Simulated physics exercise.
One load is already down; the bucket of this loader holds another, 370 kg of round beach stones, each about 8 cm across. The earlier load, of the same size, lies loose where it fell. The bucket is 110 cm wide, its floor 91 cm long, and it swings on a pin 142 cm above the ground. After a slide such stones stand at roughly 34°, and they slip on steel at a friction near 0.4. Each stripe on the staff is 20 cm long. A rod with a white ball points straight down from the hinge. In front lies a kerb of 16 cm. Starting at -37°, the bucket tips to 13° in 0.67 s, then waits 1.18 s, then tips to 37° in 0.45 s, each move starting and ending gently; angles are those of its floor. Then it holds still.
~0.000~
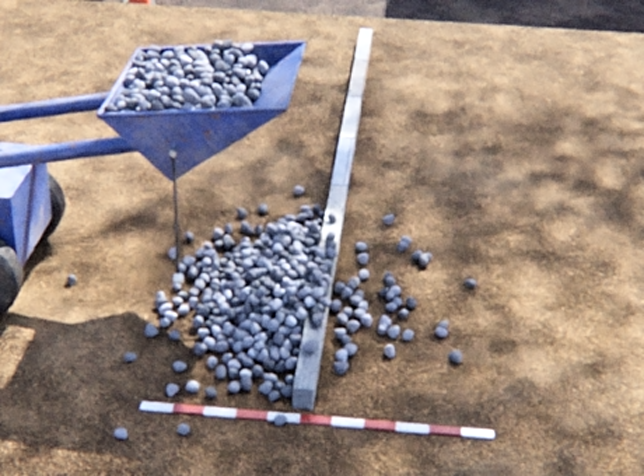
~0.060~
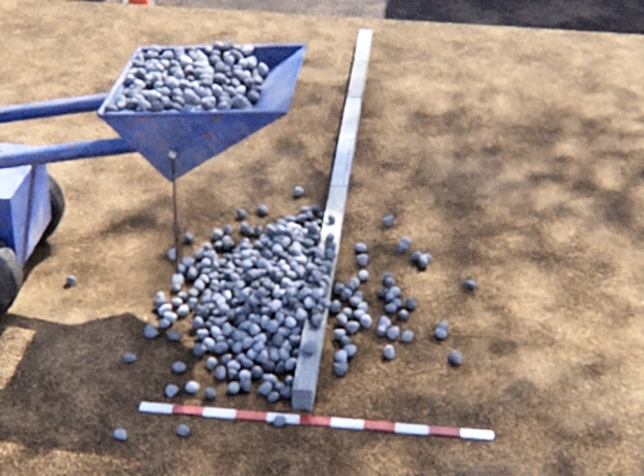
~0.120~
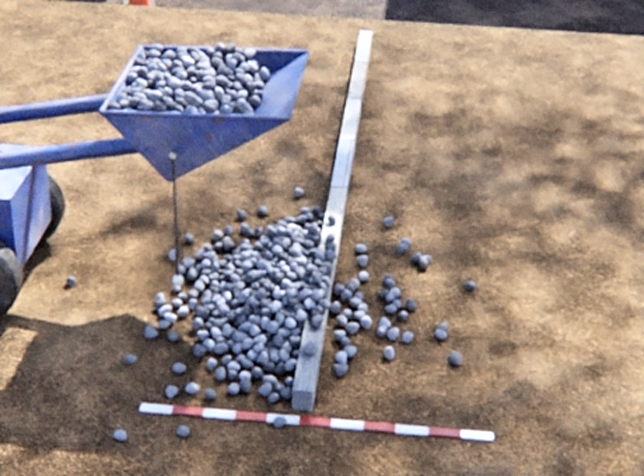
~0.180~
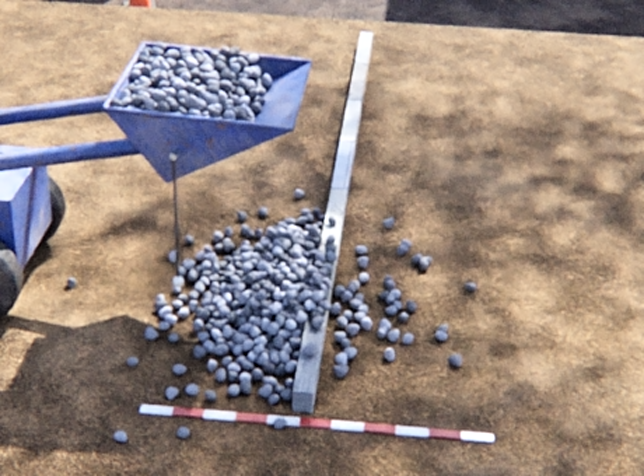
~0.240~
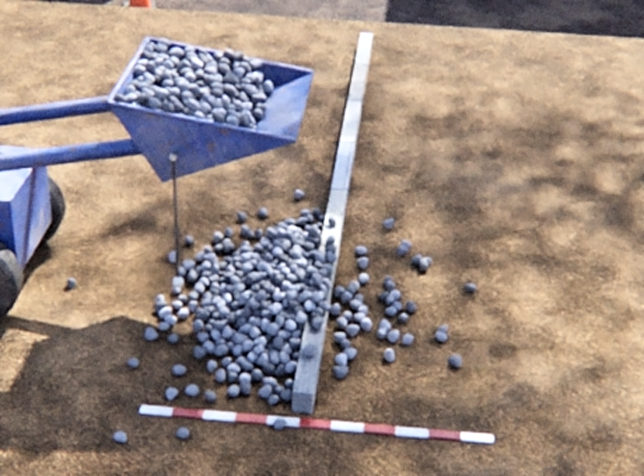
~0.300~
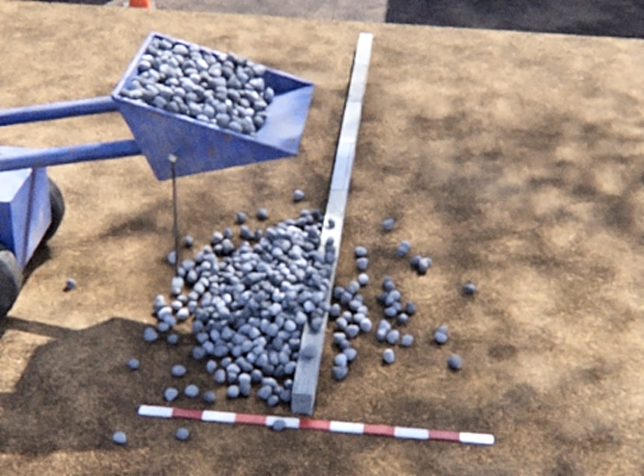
A blue loader bucket full of grey stones tilts slowly forward above a loose stone pile.
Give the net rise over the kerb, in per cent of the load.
Close to 82 parts in a hundred.
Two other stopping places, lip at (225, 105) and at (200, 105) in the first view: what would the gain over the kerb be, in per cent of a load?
Near 25 per cent from the first place, 10 from the second.
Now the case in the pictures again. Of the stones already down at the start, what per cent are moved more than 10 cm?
About 10 per cent.
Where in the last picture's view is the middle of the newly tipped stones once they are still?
Around (364, 298).
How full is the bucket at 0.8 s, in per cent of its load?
About 100 per cent.
After 0.5 s the floor is at 5°; in per cent of one load, 100 in the bucket, 92 on this side of the kerb, 8 over the kerb; the foremost stones are at (435, 300).
After 0.8 s the floor is at 13°; in per cent of one load, 100 in the bucket, 92 on this side of the kerb, 8 over the kerb; the foremost stones are at (435, 300).
After 2.8 s the floor is at 37°; in per cent of one load, 1 in the bucket, 125 on this side of the kerb, 74 over the kerb; the foremost stones are at (506, 287).
After 5.4 s the floor is at 37°; in per cent of one load, 0 in the bucket, 110 on this side of the kerb, 90 over the kerb; the foremost stones are at (506, 287). Net gain over the kerb, 82.
